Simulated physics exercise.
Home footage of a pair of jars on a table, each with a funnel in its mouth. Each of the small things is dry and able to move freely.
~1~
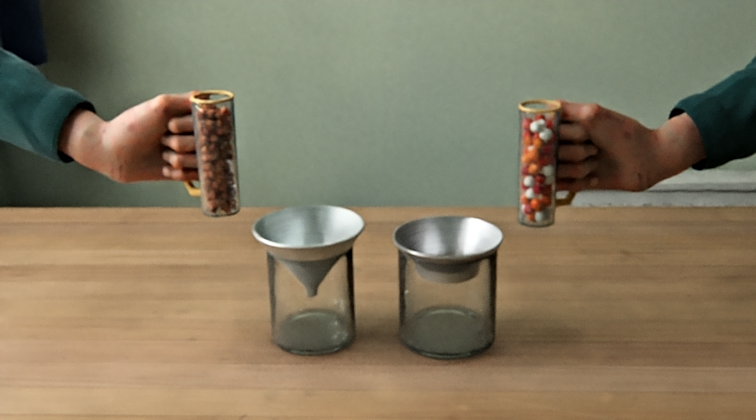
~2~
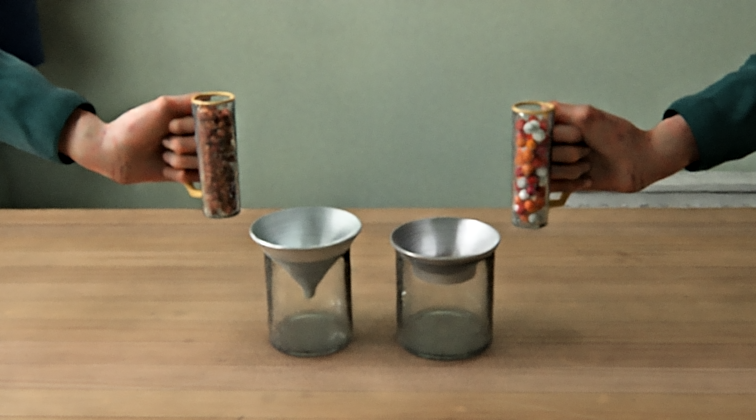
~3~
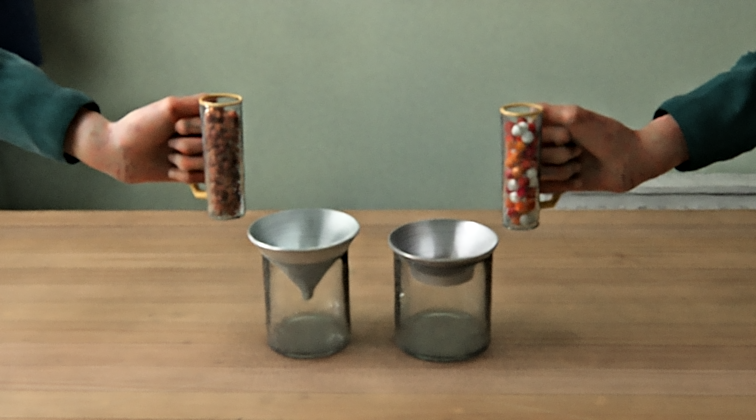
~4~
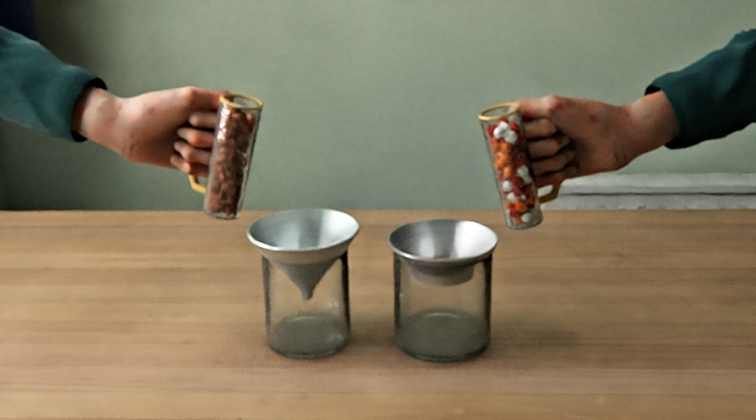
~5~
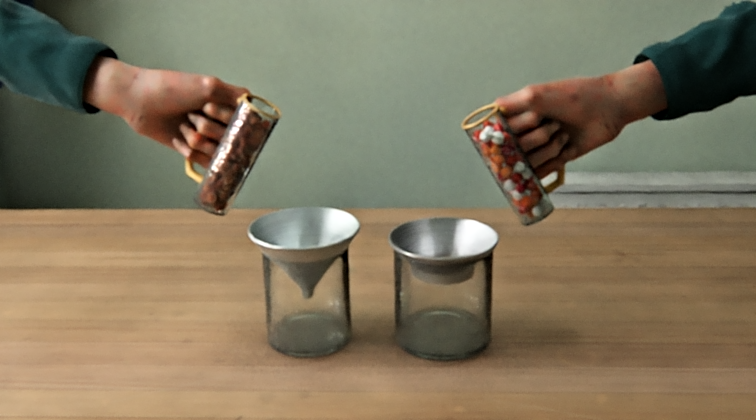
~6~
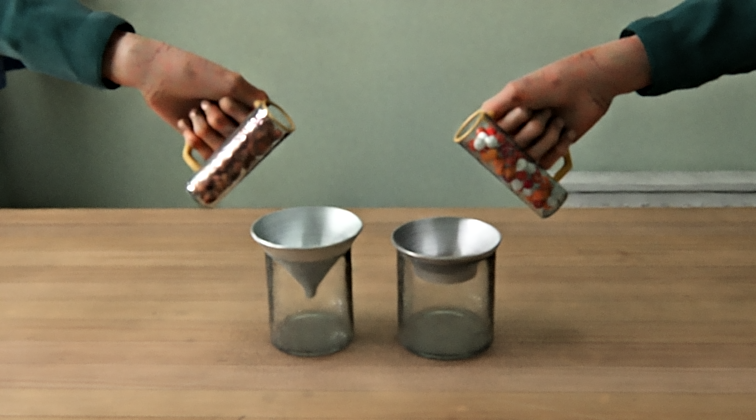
In this clip, two hands hold clear cups of brown pellets and colourful gumballs upright above two funnel-topped glass jars on a wooden table, shift them slightly inward, then steadily tilt both cups toward each other.
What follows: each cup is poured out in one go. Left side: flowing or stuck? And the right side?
As I see it, left funnel: The outlet will get obstructed; right funnel: The outlet will stay unobstructed.
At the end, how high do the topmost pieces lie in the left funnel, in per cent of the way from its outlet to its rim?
Looks like around 85 in a hundred to me.
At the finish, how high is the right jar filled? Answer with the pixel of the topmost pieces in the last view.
(457, 321), roughly.
Then, 0.21 s on from there, left, the whole lot still in the cup; right, the whole lot still in the cup.
Then, 0.47 s on from there, left, the whole lot still in the cup; right, the whole lot still in the cup.
Then, 0.75 s on from there, left, all but a few still in the cup, only a few in or over the funnel; right, the bulk still in the cup, a little in or over the funnel, a little down in the jar.
In the end, left, the whole lot stuck in the funnel, none at all down in the jar; right, the whole lot down in the jar.
